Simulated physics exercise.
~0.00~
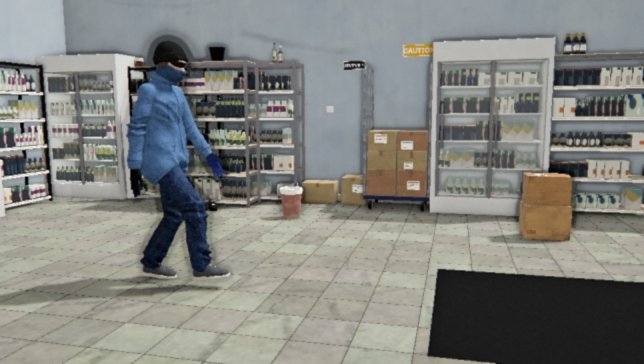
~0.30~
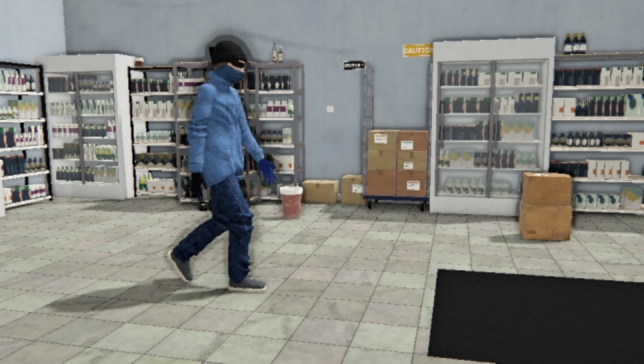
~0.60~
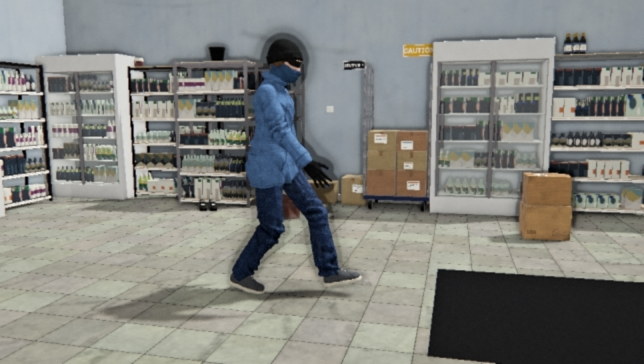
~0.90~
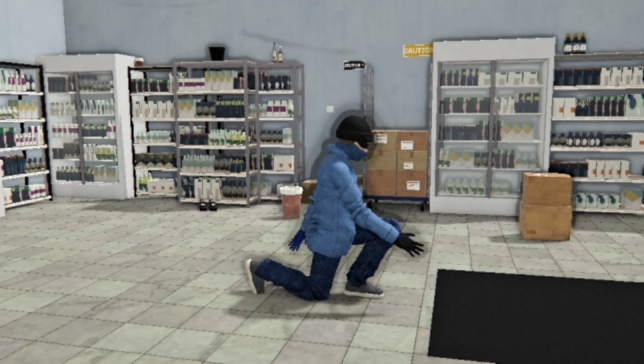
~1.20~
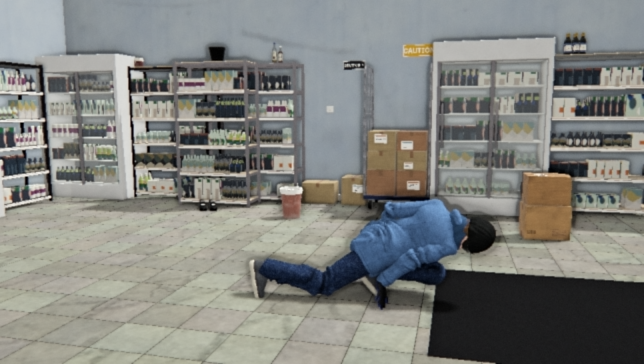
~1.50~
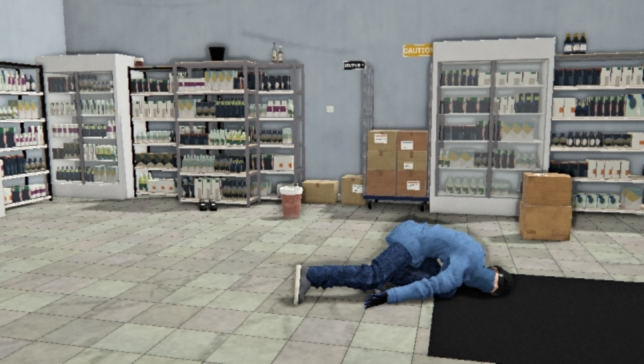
A person in a blue jacket, jeans, dark cap and face covering walks from left to right across the pale tiled floor of a shop, seen from a still, slightly raised view. Shelves of bottles and glass-fronted coolers line the grey-blue wall, with brown boxes stacked near the middle and right, and a black mat lies at lower right. Nearing the mat, the person suddenly drops to the knees and pitches forward. The body folds onto the floor and ends lying down, head and chest over the mat's near edge, hips short of it.
